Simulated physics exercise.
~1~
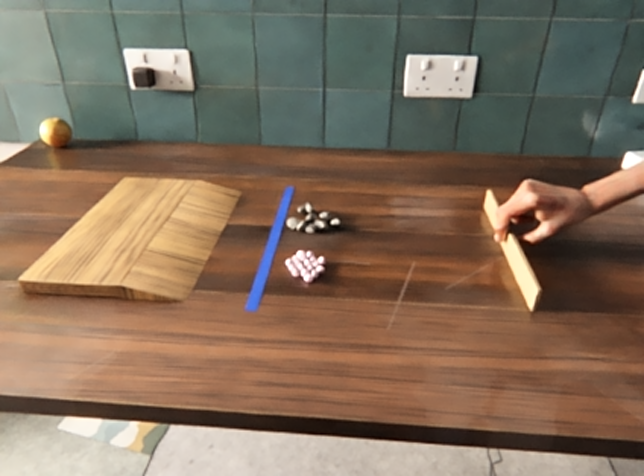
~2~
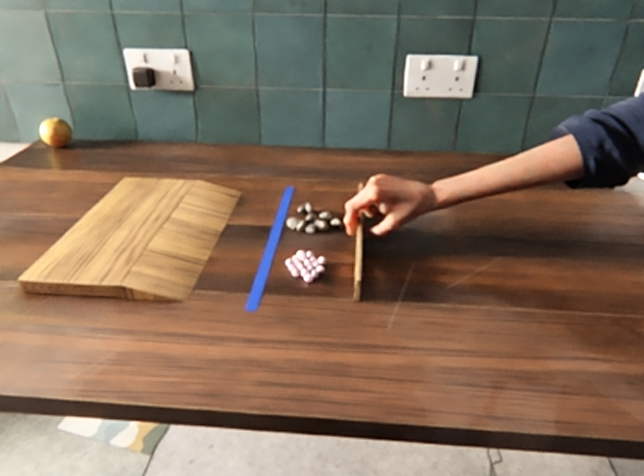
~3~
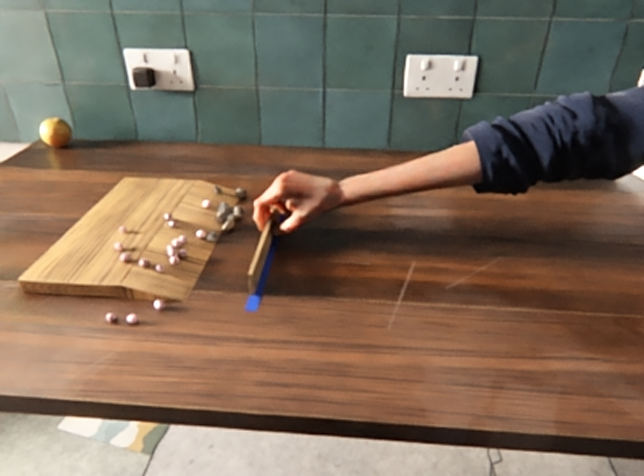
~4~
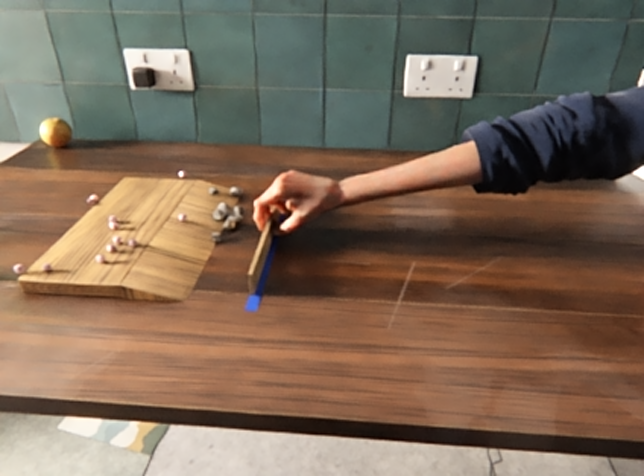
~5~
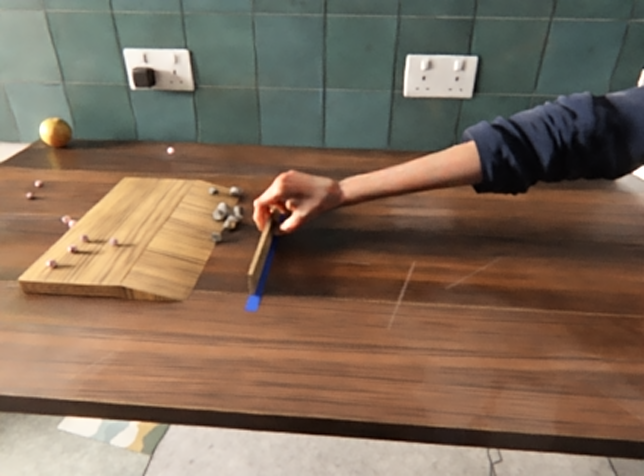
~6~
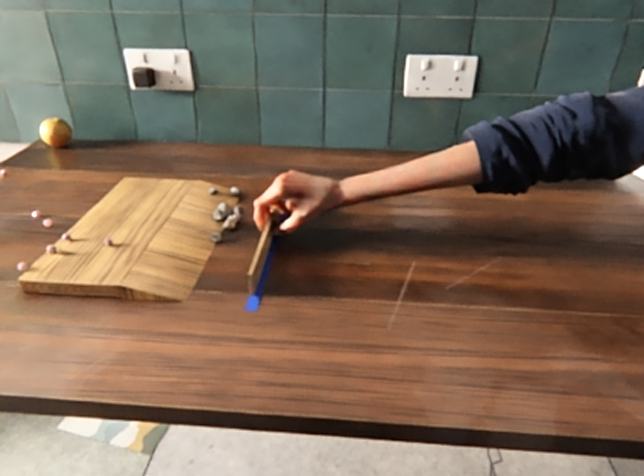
On a dark wooden worktop against green wall tiles with two white sockets, seen from the front and slightly above, a pale wooden ramp lies at left near a yellowish round fruit. Right of a blue tape line sit a nearer cluster of pinkish-white pieces and a farther one of dark, shiny pieces. A hand slides an upright strip leftward, pushing both groups towards the ramp, and stops at the tape. The pale pieces scatter up and across the ramp, many passing its top. The dark ones bunch around its near right edge and stay there, while the last few pale pieces lie at far left.
